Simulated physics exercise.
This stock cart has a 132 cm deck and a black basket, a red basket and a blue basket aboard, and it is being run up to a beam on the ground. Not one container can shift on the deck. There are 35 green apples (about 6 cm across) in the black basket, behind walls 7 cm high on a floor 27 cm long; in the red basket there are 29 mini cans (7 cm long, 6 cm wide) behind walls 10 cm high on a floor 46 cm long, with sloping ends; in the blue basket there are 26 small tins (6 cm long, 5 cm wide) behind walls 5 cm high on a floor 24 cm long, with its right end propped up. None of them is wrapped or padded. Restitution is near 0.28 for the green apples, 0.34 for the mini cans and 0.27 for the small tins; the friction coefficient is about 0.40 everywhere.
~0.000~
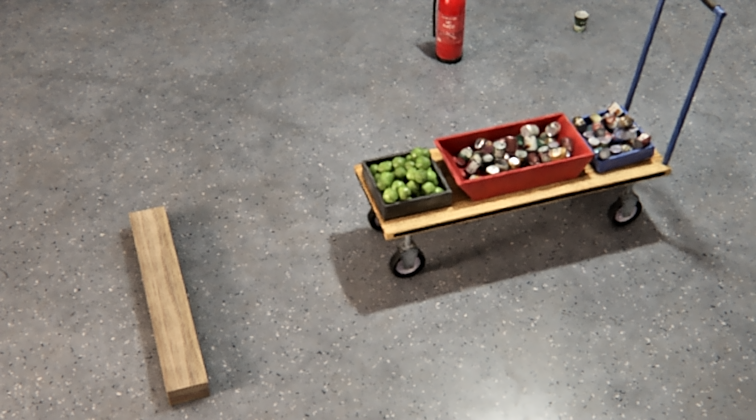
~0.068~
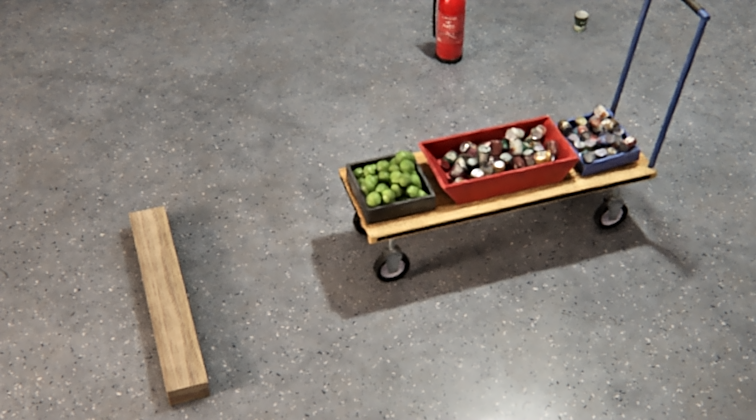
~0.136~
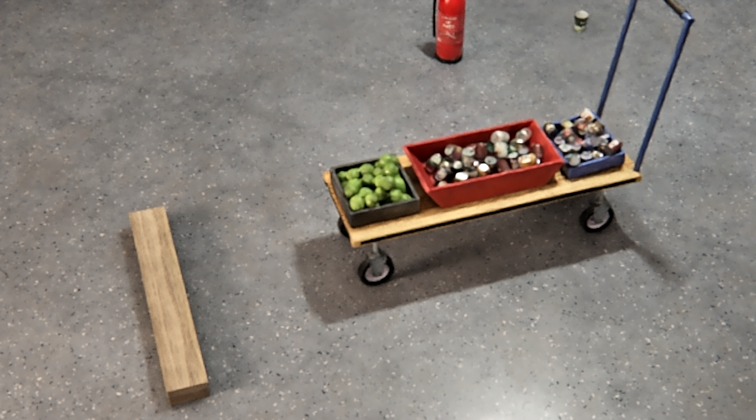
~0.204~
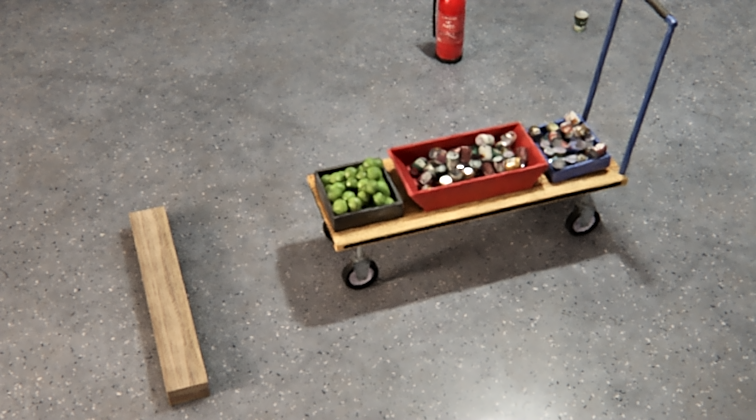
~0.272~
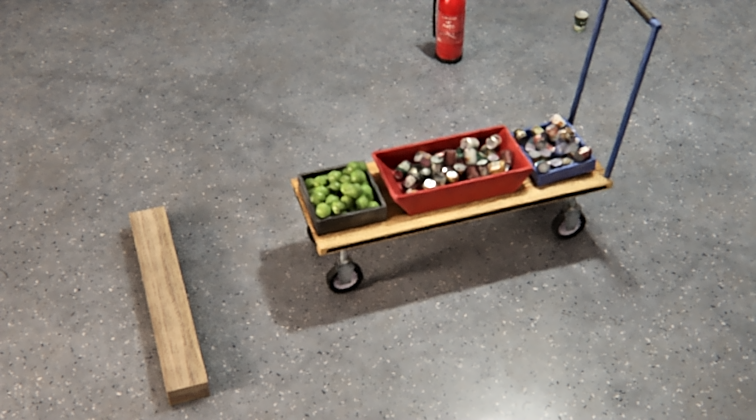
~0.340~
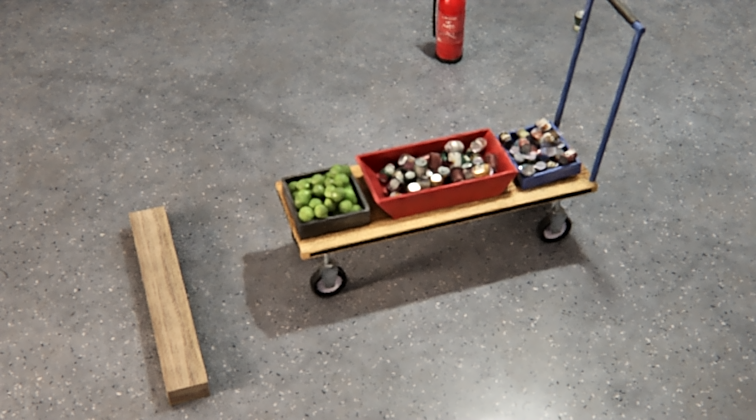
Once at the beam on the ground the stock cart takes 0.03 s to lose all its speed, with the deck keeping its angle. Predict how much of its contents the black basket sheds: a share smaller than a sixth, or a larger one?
Looks like the escaped portion is a slimmer fraction than a sixth.
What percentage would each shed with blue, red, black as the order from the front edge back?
Black basket 0 %, red basket 0 %, blue basket 20 %.
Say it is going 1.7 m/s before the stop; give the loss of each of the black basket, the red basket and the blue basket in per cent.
In that case the black basket sheds 20 per cent of its load, the red basket 0 per cent, and the blue basket 20 per cent.
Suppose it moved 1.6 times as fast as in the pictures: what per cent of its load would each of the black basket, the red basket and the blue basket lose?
Black basket 20, red basket 0, blue basket 10 per cent.
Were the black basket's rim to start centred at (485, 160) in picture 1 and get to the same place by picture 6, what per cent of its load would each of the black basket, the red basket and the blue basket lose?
Result - black basket: 30 per cent; red basket: 20 per cent; blue basket: 20 per cent.
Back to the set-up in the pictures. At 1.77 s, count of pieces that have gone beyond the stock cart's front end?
I'd put it at some 1 pieces.
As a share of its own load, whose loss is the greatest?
That would be the blue basket.
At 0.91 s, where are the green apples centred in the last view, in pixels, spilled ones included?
In the last view they're centred near (197, 222).
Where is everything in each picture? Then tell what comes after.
In the first frame (we follow the rim corner now nearest the camera), black basket at (387, 205); red basket at (461, 183); 87 cm still to roll; nothing out yet.
Black basket at (370, 209); red basket at (445, 186); 80 cm still to roll, in the second frame.
Black basket at (354, 213); red basket at (429, 190); 73 cm still to roll, in the third frame.
Black basket at (337, 216); red basket at (413, 193); 66 cm still to roll, in the fourth frame.
Black basket at (320, 220); red basket at (396, 197); 58 cm still to roll, in the fifth frame.
Black basket at (303, 224); red basket at (379, 201); 51 cm still to roll; nothing out yet, in the sixth frame.
After 0.81 s, the wheels strike.
After 0.91 s, 1 of 35 out of the black basket, 0 of 29 out of the red basket and 1 of 26 out of the blue basket.
After 1.03 s, 1 of 35 out of the black basket, 0 of 29 out of the red basket and 3 of 26 out of the blue basket.
After 1.26 s, 2 of 35 out of the black basket, 0 of 29 out of the red basket and 4 of 26 out of the blue basket.
When it is over (at 1.77 s), 2 of 35 out of the black basket, 0 of 29 out of the red basket and 6 of 26 out of the blue basket. Asked share, 2 of 35, 6 per cent.
